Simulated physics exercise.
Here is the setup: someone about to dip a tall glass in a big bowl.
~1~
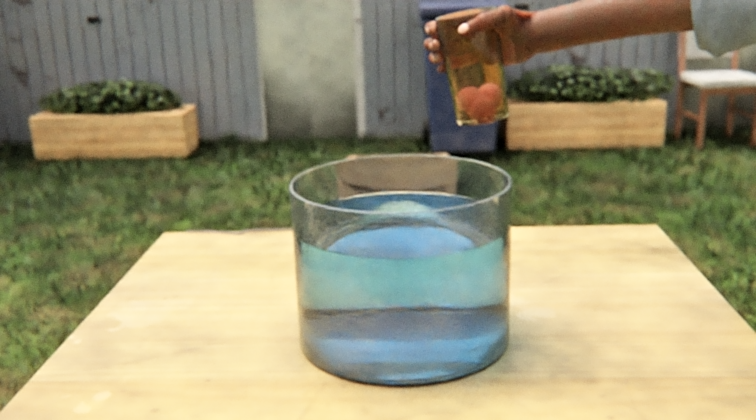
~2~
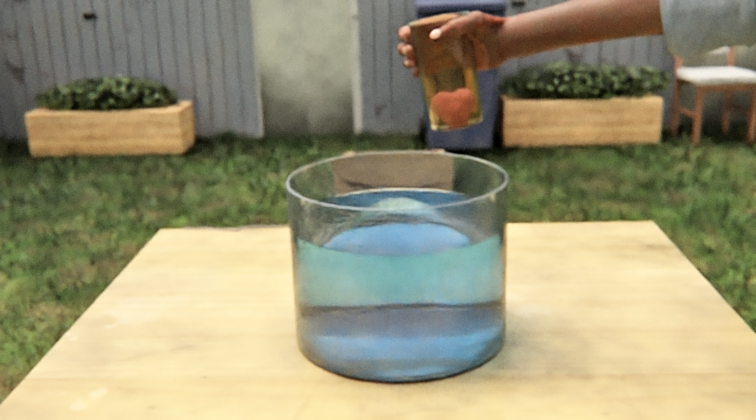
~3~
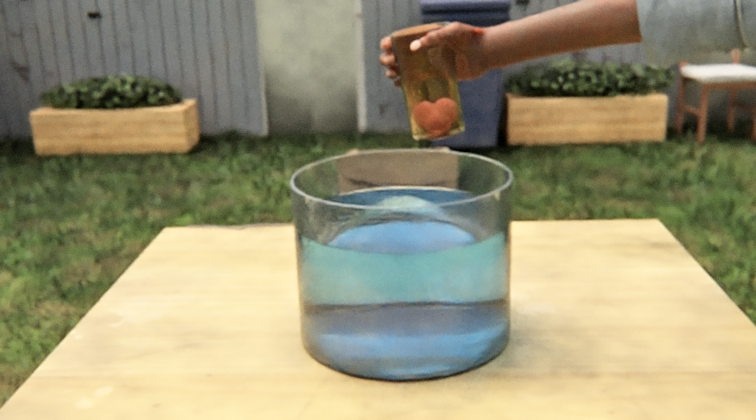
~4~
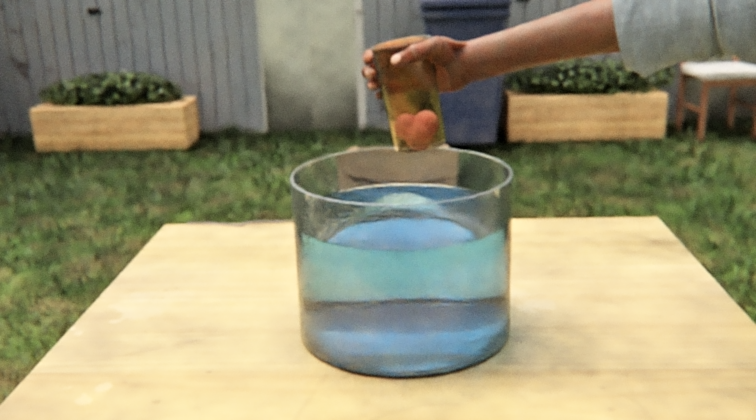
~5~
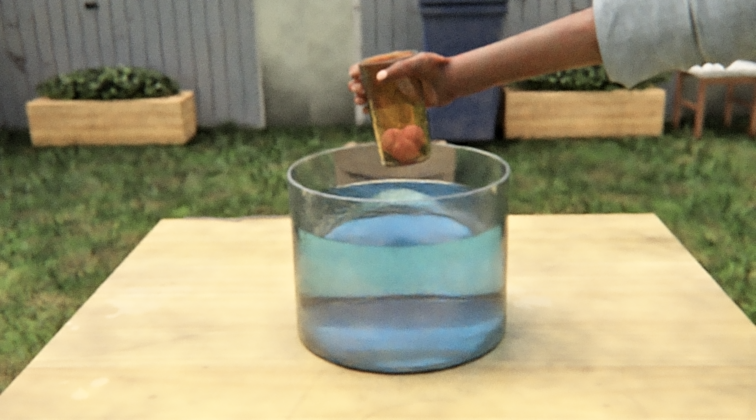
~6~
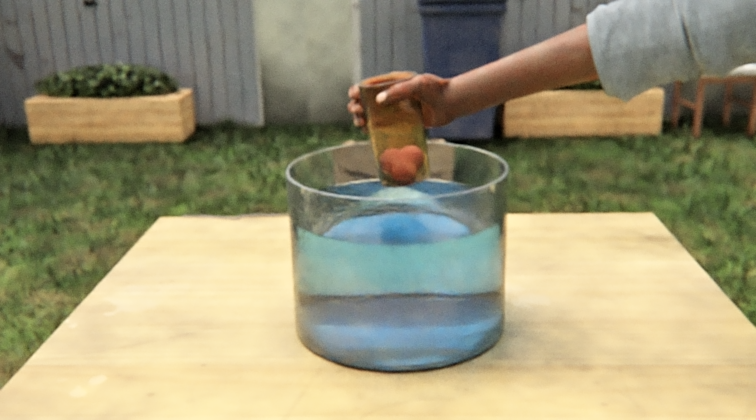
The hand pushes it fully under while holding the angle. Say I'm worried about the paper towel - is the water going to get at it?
Yes, the water gets to it.
Soon after, the tall glass enters the water.
Later, water pours in as the air escapes.
In the end, the tall glass is under, flooded, and the paper towel is wet.
